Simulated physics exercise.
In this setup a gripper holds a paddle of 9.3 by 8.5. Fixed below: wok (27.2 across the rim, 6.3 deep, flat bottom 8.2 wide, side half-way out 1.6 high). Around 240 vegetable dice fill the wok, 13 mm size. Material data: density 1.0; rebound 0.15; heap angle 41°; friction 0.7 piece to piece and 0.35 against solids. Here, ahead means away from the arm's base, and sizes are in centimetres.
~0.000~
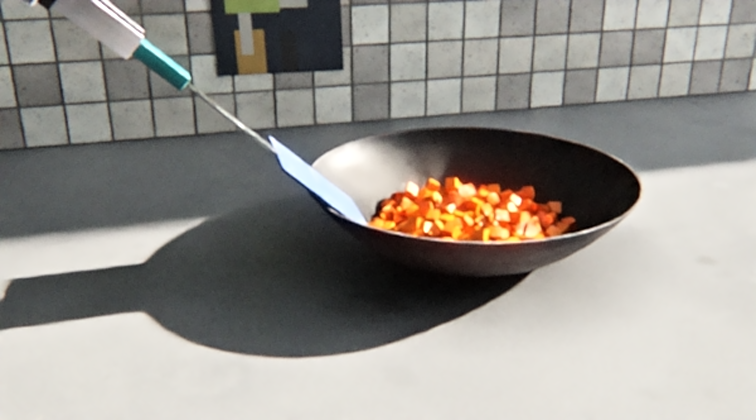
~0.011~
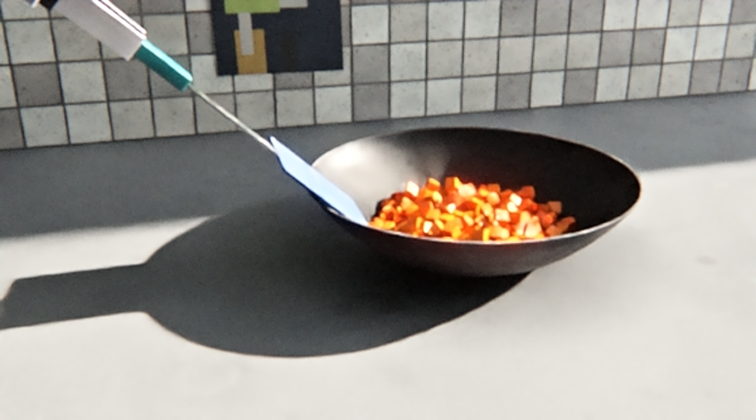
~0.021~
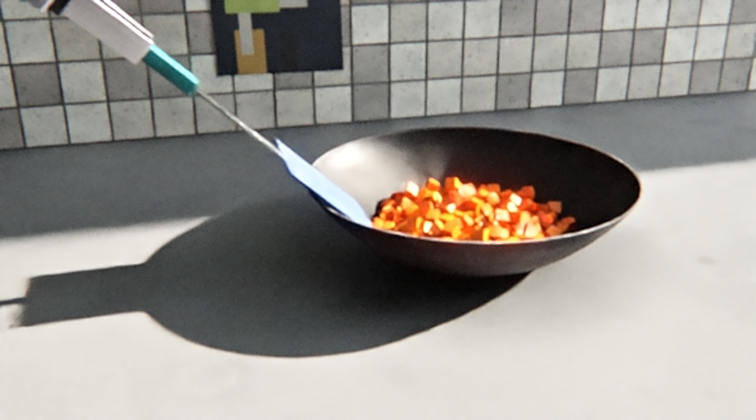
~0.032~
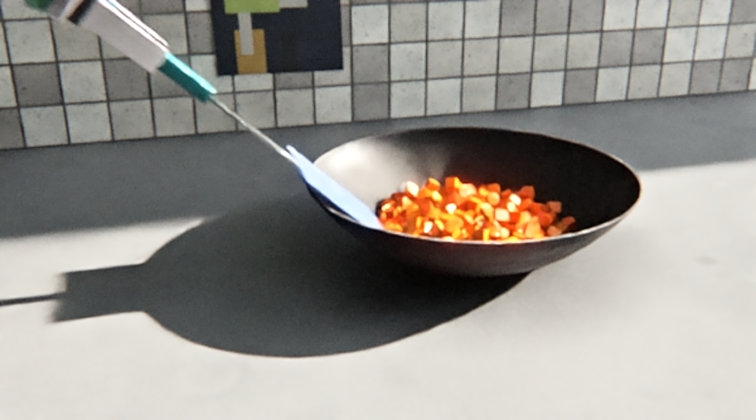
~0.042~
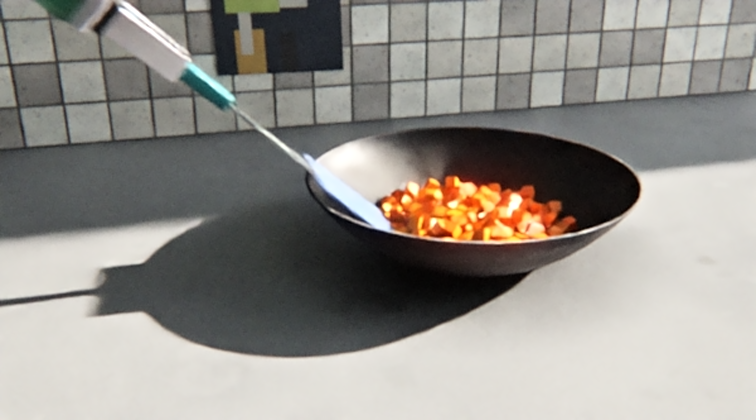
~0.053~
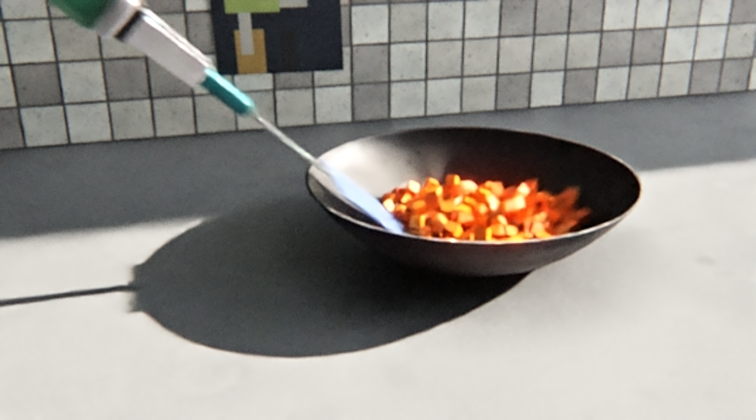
On a sunlit grey counter before a tiled wall, a dark wok holds a heap of orange vegetable dice while a blue paddle rests at its left rim. After a still start, the gripper slides the paddle down and rightward into the wok, and the heap shifts slightly right.
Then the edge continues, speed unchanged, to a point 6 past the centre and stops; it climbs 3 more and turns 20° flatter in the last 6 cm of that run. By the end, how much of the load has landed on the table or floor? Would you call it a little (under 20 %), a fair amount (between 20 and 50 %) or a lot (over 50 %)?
A fair amount, between 20 and 50 %.
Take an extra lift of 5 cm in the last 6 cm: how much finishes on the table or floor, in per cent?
I'd say close to 35 per cent.
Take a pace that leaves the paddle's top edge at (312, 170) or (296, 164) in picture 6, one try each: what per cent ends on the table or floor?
About 15 and 10 per cent.
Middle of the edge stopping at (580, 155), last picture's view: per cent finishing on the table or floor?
Roughly 55 per cent, I'd say.
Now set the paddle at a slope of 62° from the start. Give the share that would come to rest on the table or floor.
Near 30 %.
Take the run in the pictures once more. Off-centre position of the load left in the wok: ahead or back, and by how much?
Ahead of centre, roughly 4.0 centimetres.
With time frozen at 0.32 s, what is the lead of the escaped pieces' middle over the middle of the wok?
It sits close to 22 cm ahead of the middle.
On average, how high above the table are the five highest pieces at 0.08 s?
Somewhere near 6 cm, I'd say.
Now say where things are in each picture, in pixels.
In the first picture, paddle top edge at (275, 152), sloping 43°; upper third of the load around (474, 218), from x 375 to 570, top at y 185; 238 in the wok.
In the second picture, paddle top edge at (276, 152), sloping 43°; upper third of the load around (474, 218), from x 375 to 570, top at y 185.
In the third picture, paddle top edge at (282, 156), sloping 43°; upper third of the load around (474, 218), from x 375 to 570, top at y 185.
In the fourth picture, paddle top edge at (296, 163), sloping 43°; upper third of the load around (477, 218), from x 380 to 570, top at y 185.
In the fifth picture, paddle top edge at (313, 170), sloping 43°; upper third of the load around (479, 214), from x 380 to 570, top at y 185.
In the sixth picture, paddle top edge at (331, 175), sloping 43°; upper third of the load around (494, 209), from x 380 to 580, top at y 180; 238 in the wok.
After 0.08 s, sloping 43°, highest piece 7 above the table; 238 in the wok.
After 0.10 s, sloping 37°, highest piece 10 above the table; 228 in the wok, 10 on the blade or in flight.
After 0.32 s, sloping 23°, highest piece 15 above the table; 167 in the wok, 40 on the table or floor, 31 on the blade or in flight.
After 1.37 s, sloping 23°, highest piece 7 above the table; 167 in the wok, 71 on the table or floor.
At rest, 167 in the wok, 71 on the table or floor. That is 30 % on the table or floor.
